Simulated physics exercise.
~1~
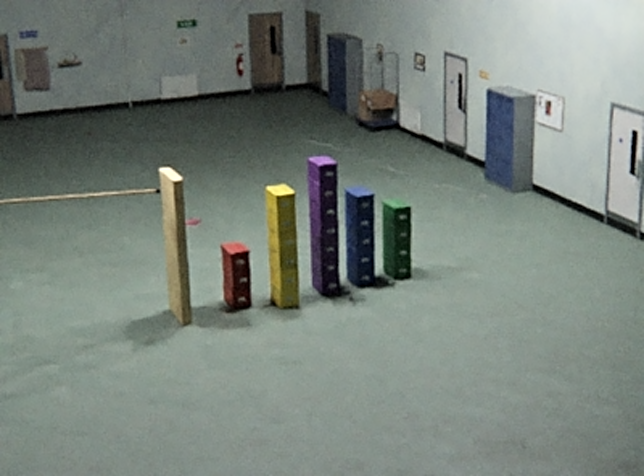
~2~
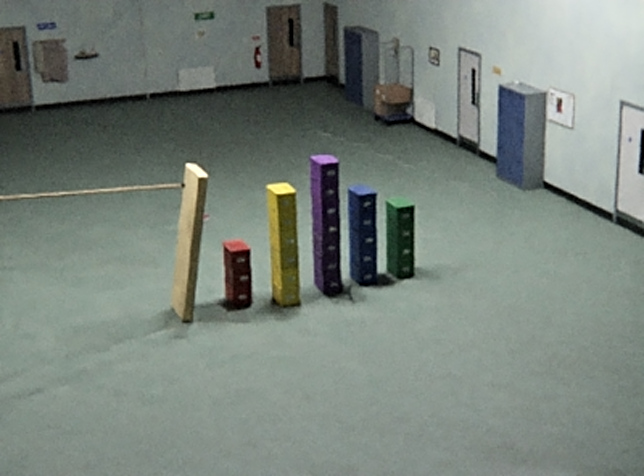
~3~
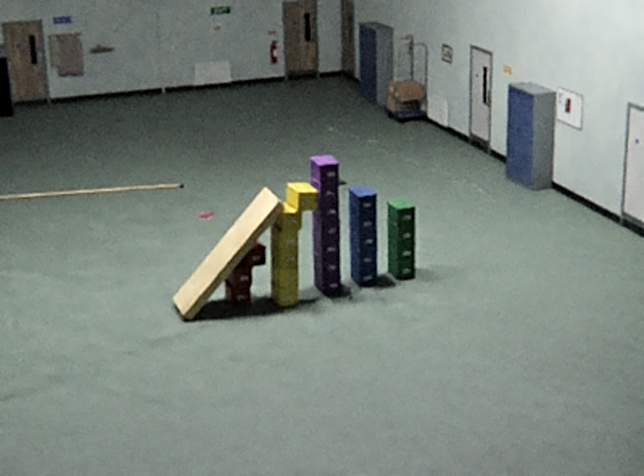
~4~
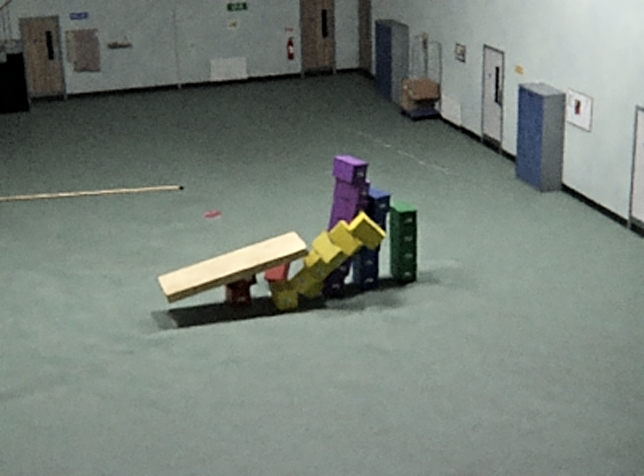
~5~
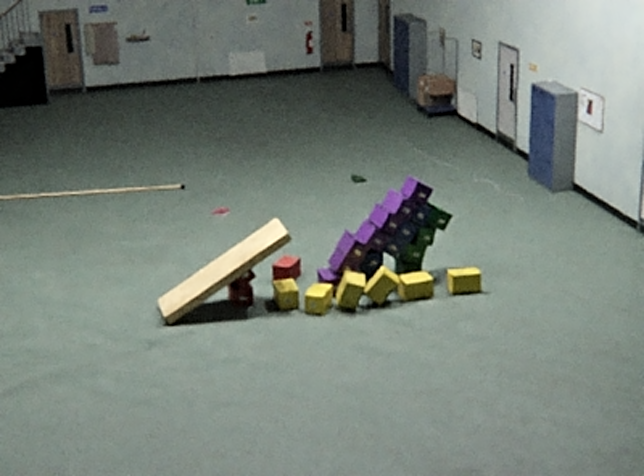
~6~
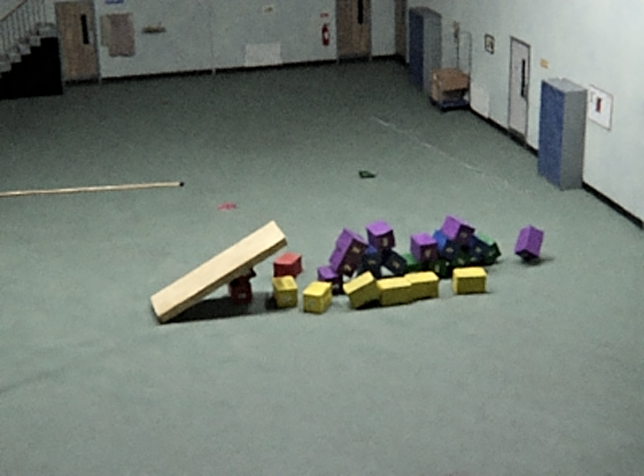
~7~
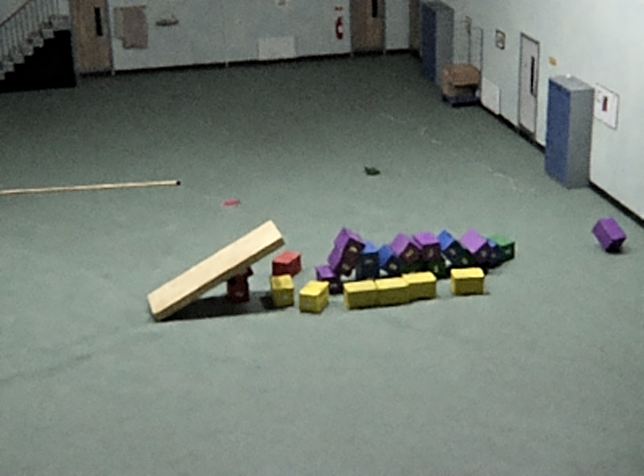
The clip shows a pole tipping an upright board into a row of red, yellow, purple, blue and green stacked boxes, which topple rightward in turn. The board ends propped at a slant on the left, with boxes heaped across the floor and one purple box farther right.
